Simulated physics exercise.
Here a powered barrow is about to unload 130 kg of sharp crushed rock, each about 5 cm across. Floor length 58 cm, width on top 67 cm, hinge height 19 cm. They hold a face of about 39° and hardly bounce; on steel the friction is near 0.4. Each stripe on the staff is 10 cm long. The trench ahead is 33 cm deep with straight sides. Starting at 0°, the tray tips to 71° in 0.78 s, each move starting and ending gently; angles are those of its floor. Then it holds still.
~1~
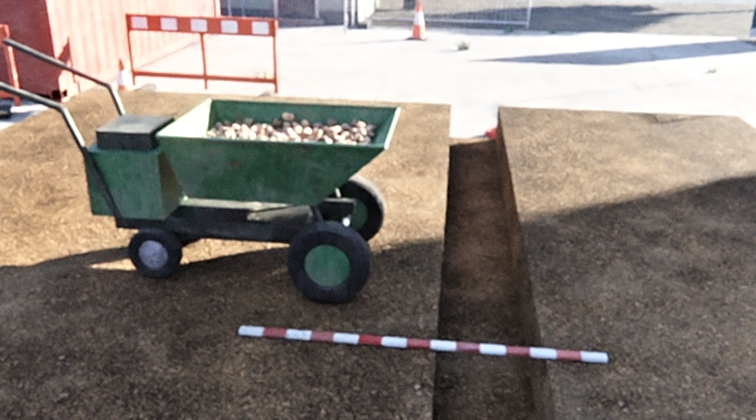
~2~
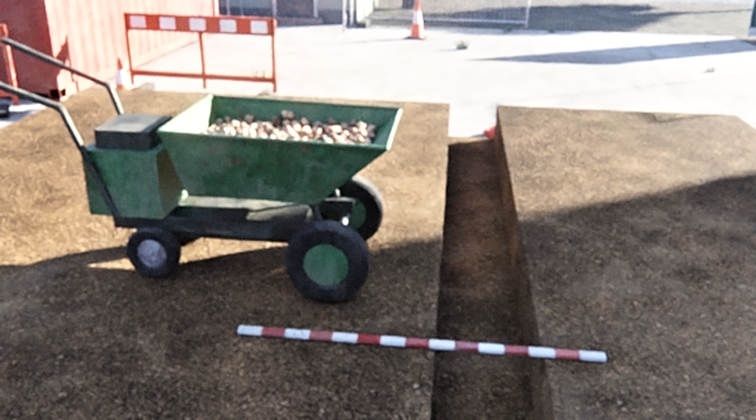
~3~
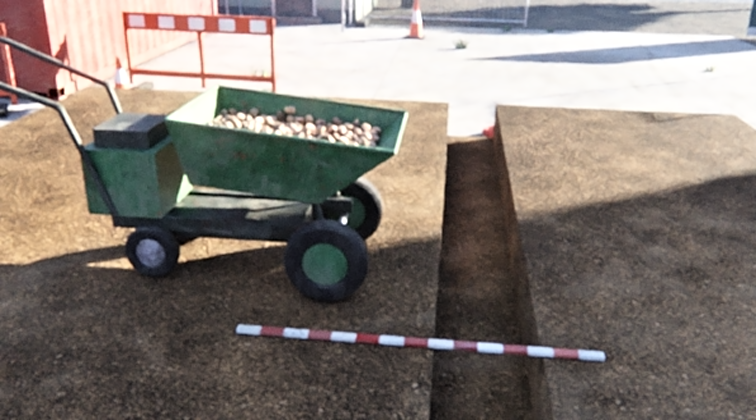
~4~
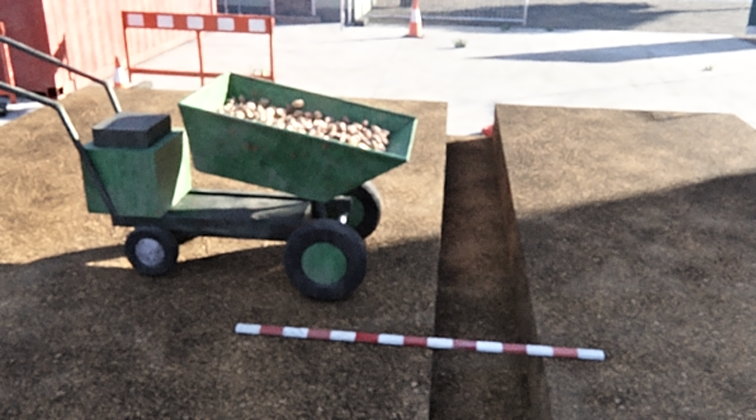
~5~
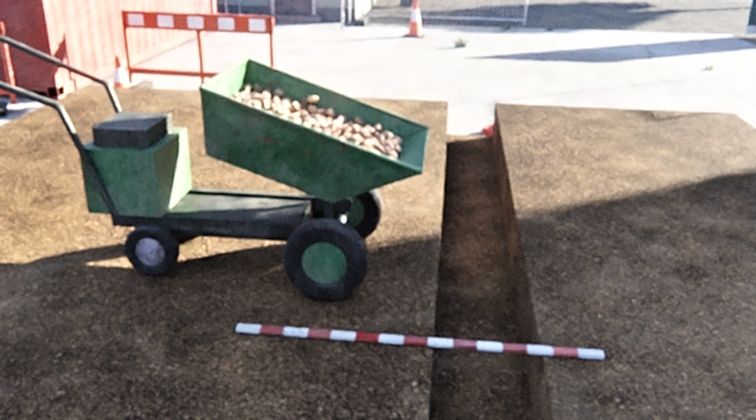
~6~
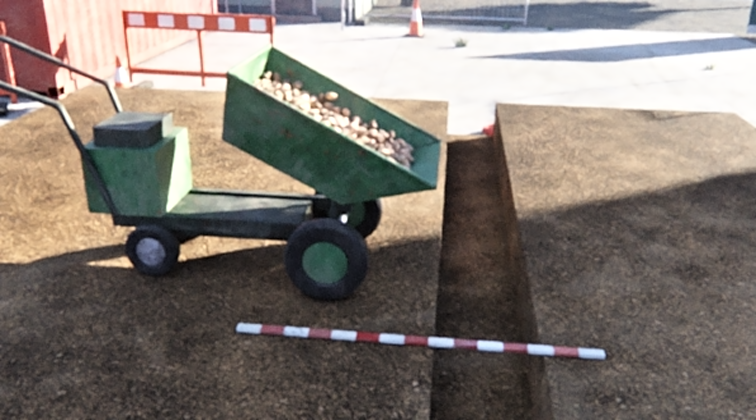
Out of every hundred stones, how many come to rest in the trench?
Close to 89 in a hundred.
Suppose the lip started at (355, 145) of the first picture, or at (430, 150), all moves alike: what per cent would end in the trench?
Near 100 per cent from the first place, 50 from the second.
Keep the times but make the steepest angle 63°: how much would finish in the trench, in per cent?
In that case some 85 per cent.
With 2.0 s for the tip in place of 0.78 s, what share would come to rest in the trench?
In that case some 100 per cent.
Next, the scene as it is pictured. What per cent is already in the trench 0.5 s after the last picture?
Some 30 per cent.
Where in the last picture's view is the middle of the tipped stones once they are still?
Their middle is at about (496, 320).
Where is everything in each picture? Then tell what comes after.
The tray is at 0°, its lip at (386, 148); the top of the load is at (331, 129), in the first picture.
Lip at (388, 149), floor tilted 1°, highest stones at (308, 129), in the second picture.
The tray is at 5°, its lip at (396, 153); the top of the load is at (251, 120), in the third picture.
The tray is at 11°, its lip at (407, 161); the top of the load is at (236, 108), in the fourth picture.
The tray is at 19°, its lip at (422, 173); the top of the load is at (248, 96), in the fifth picture.
The tray is at 27°, its lip at (437, 188); the top of the load is at (265, 82), in the sixth picture.
Then, 0.2 s after the last picture the floor is at 59°, 100 % in the tray; the foremost stones are at (447, 224).
Then, 0.5 s after the last picture the floor is at 71°, 72 % in the tray, 28 % in the trench; the foremost stones are at (523, 321).
Then, 0.9 s after the last picture the floor is at 71°, 15 % in the tray, 74 % in the trench, 11 % past the trench; the foremost stones are at (636, 277).
Then, 2.9 s after the last picture the floor is at 71°, 0 % in the tray, 89 % in the trench, 11 % past the trench; the foremost stones are at (682, 273).
